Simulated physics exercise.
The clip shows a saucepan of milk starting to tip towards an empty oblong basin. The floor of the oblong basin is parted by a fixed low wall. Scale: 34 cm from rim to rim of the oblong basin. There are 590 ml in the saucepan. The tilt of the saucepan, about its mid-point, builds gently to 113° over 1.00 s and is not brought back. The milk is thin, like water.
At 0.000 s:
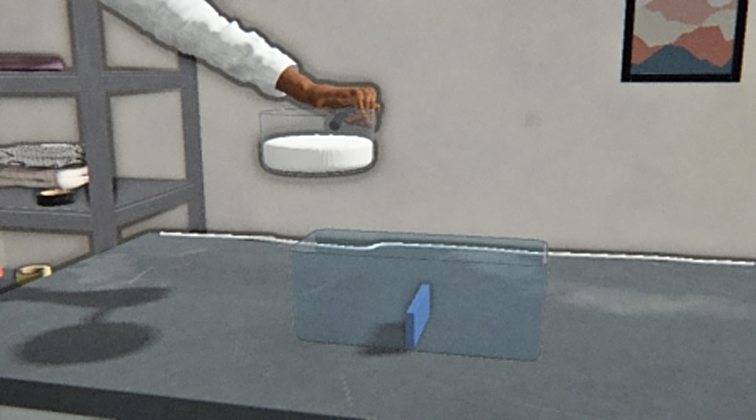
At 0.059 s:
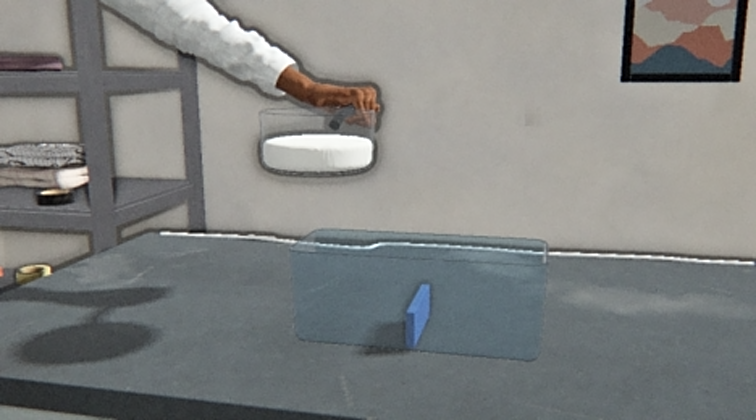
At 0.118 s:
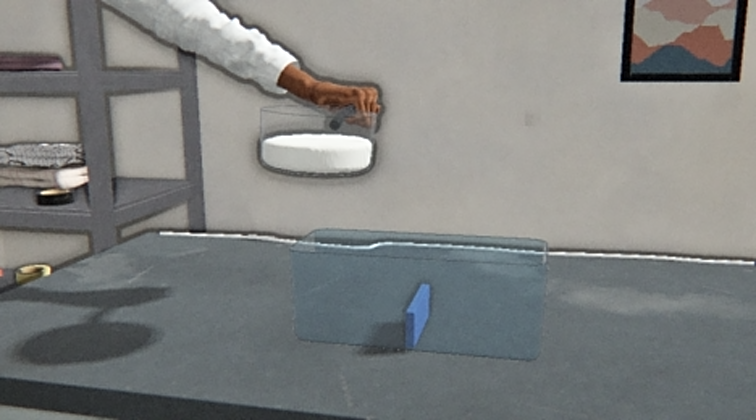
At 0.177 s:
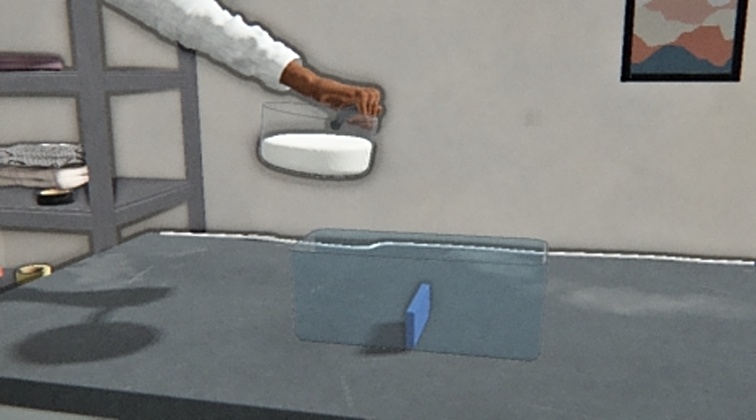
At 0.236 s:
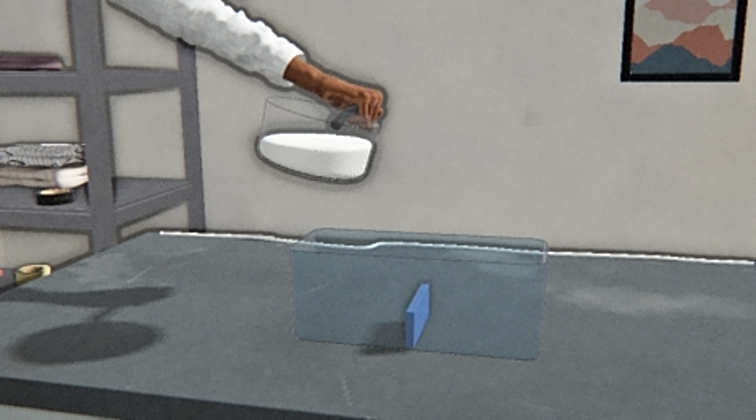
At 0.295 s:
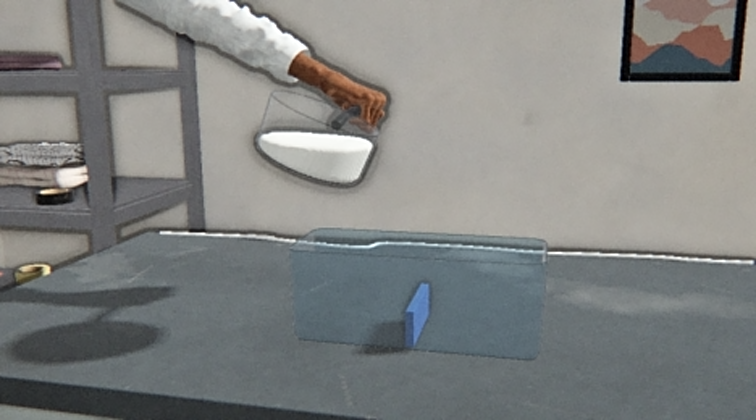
A hand in a white sleeve held a clear saucepan of milk above an empty see-through basin with a low blue wall inside, then gently tilted the pan a little down to the right.
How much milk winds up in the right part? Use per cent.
About 17 per cent.
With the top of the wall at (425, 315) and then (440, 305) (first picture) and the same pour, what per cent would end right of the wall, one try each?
First 20, then 5 per cent.
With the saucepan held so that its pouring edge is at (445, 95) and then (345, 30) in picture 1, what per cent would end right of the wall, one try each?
In turn about 95 and 5 per cent.
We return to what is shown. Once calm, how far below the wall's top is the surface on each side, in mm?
Left about 26 mm, right about 46 mm.
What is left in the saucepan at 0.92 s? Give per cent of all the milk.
About 7 per cent.
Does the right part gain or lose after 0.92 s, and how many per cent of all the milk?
The share moves up, by some 2 per cent.
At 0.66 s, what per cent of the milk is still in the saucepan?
Some 46 per cent.
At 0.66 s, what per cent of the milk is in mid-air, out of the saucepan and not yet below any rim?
Near 38 in a hundred.
After 0.66 s the tilt is 83° and 46 per cent is still to pour, 15 is left of the wall and 2 right of it.
After 0.92 s the tilt is 111° and 7 per cent is still to pour, 69 is left of the wall and 15 right of it.
After 1.20 s the tilt is 113° and 0 per cent is still to pour, 82 is left of the wall and 17 right of it.
After 1.50 s the tilt is 113° and 0 per cent is still to pour, 82 is left of the wall and 17 right of it.
In the end 82 per cent lies left of the wall, 17 right of it and 1 outside.
